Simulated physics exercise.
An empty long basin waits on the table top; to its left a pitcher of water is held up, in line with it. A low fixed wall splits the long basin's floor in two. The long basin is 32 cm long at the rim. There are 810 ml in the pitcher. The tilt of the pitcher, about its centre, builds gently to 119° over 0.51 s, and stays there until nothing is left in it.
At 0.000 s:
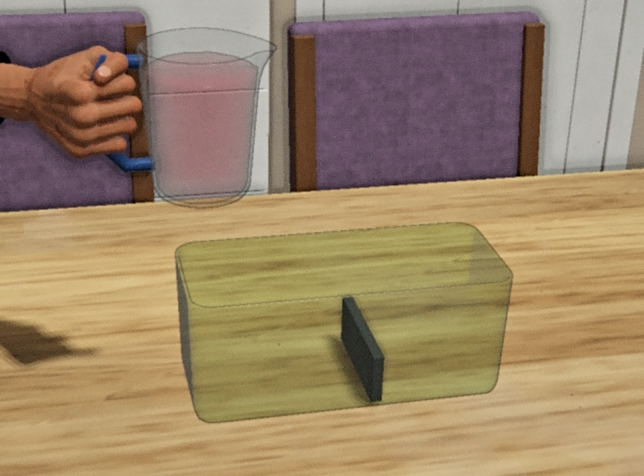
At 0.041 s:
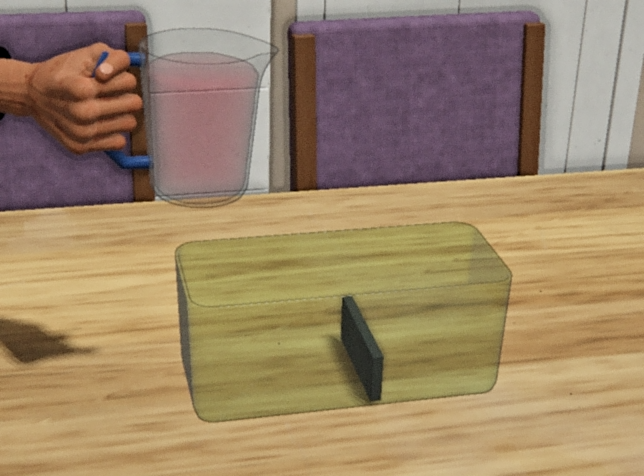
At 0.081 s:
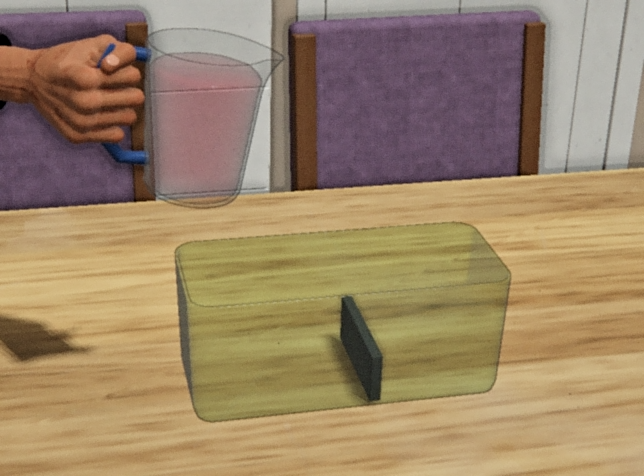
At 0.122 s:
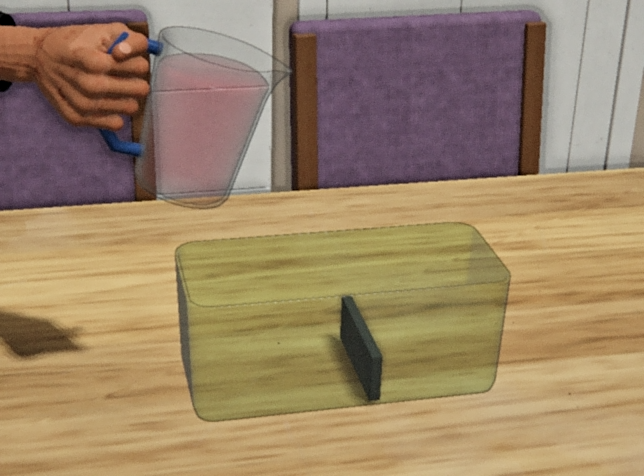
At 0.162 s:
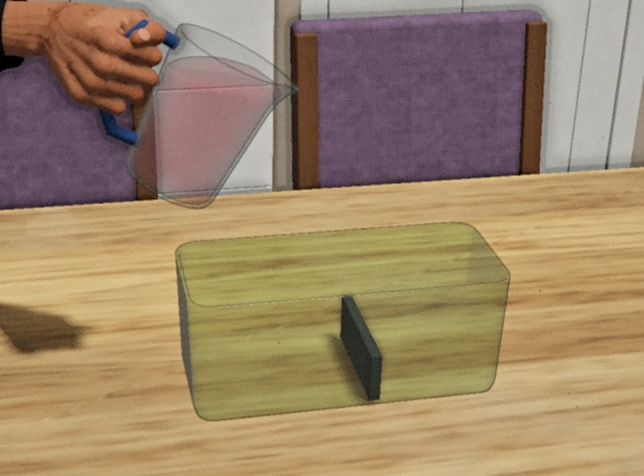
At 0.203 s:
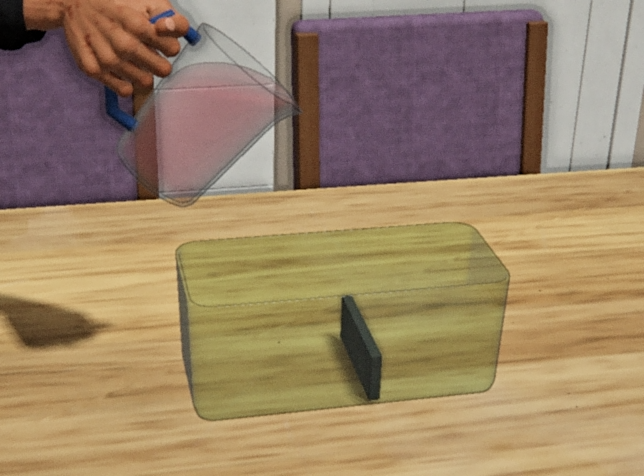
A hand at the upper left grips the blue handle of a clear pitcher above a light wooden table, seen from slightly above, with purple chairs and a pale wall behind. The pitcher holds pinkish water, and a long, see-through yellow basin with a dark upright divider sits to its right and below. The hand gradually tilts the pitcher rightward, its spout lowering, while the camera stays still.
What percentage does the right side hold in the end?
Roughly 14 per cent is past the wall.
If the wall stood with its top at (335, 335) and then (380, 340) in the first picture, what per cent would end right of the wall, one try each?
First 40, then 15 per cent.
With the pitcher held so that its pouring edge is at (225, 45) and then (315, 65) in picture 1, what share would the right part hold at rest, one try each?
First 10, then 40 per cent.
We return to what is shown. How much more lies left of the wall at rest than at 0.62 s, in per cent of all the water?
Near 12 in a hundred.
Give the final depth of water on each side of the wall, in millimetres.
Left about 30 mm, right about 8 mm.
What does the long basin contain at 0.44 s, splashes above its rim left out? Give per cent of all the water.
About 26 per cent.
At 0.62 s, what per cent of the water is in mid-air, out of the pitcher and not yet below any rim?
About 14 per cent.
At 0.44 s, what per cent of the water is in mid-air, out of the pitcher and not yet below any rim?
Some 30 per cent.
After 0.44 s the tilt is 114° and 44 per cent is still to pour, 17 is left of the wall and 9 right of it.
After 0.62 s the tilt is 119° and 6 per cent is still to pour, 69 is left of the wall and 12 right of it.
After 0.81 s the tilt is 119° and 0 per cent is still to pour, 80 is left of the wall and 13 right of it.
After 1.01 s the tilt is 119° and 0 per cent is still to pour, 82 is left of the wall and 14 right of it.
In the end 81 per cent lies left of the wall, 14 right of it and 4 outside.
